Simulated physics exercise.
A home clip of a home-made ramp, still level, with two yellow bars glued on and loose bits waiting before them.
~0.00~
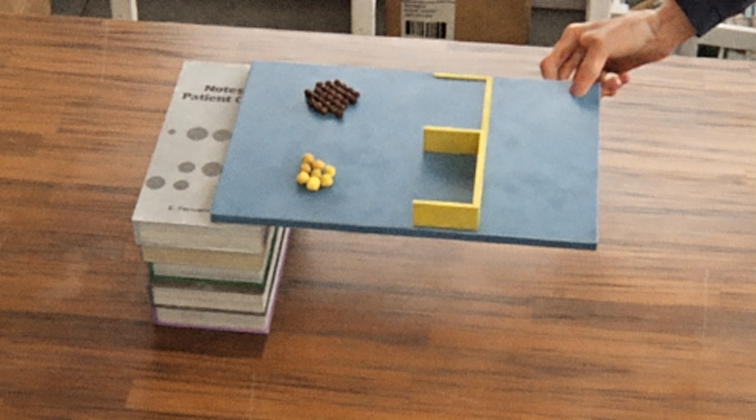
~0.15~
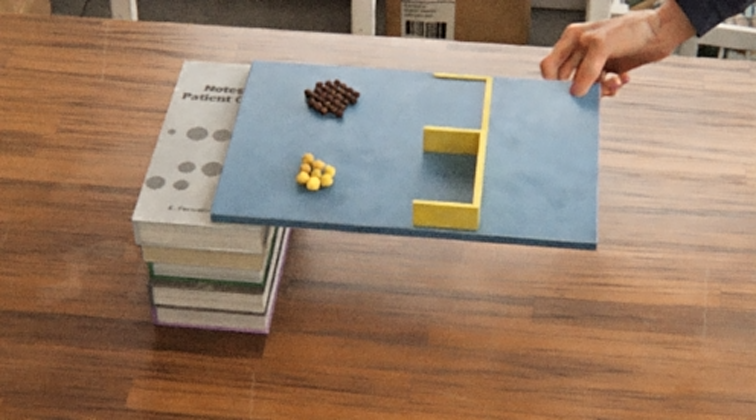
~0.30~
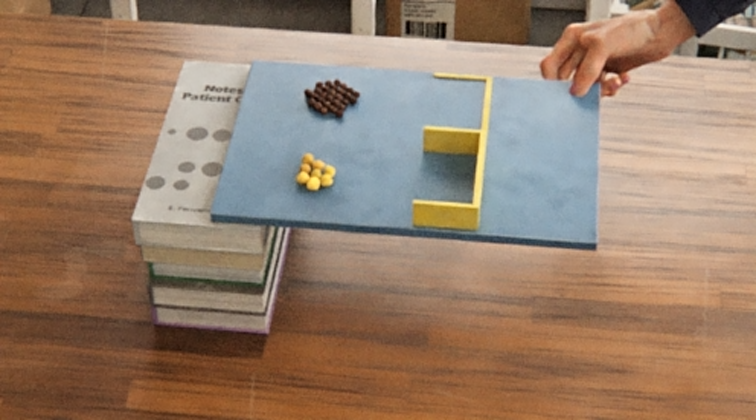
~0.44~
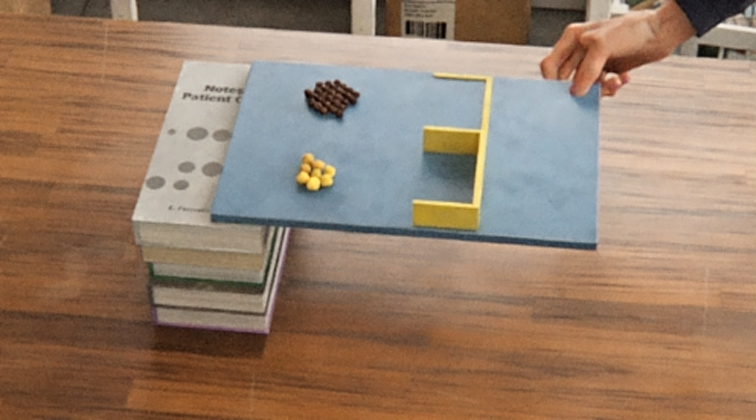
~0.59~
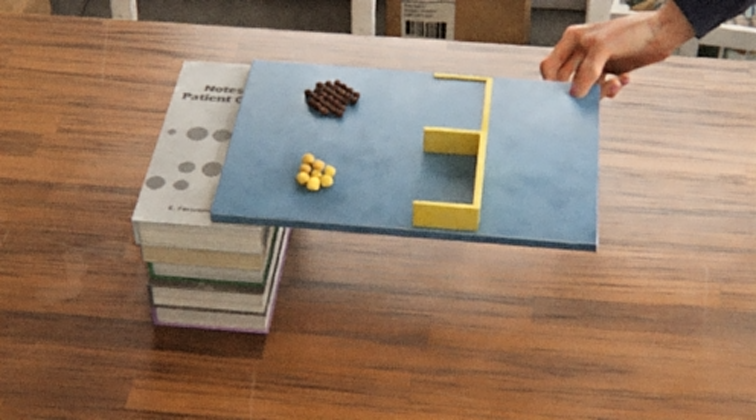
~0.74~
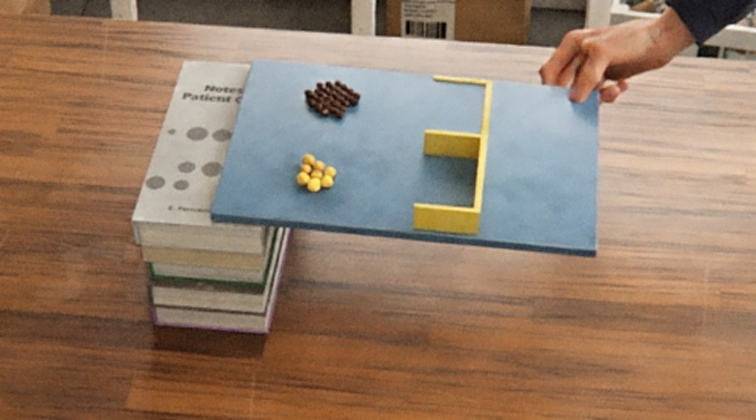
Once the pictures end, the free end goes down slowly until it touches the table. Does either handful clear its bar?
Front handful: It piles up behind the barrier. Back handful: It jumps the barrier.
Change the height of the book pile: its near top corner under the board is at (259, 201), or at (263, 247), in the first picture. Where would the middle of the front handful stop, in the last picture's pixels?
One: (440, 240). Two: (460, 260).
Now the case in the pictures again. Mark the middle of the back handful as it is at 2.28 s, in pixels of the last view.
Around (738, 254).
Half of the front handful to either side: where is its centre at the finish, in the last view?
At about (450, 253).
After 1.56 s, board sloping at 16°; front handful where it was; back handful has reached its bar.
After 2.28 s, board sloping at 28°; front handful has reached its bar; back handful all past its bar.
After 2.90 s, board resting at 29°; front handful has reached its bar; back handful all past its bar.
At rest (3.6 s), board resting at 29°; front handful gathered behind its bar; back handful all past its bar.
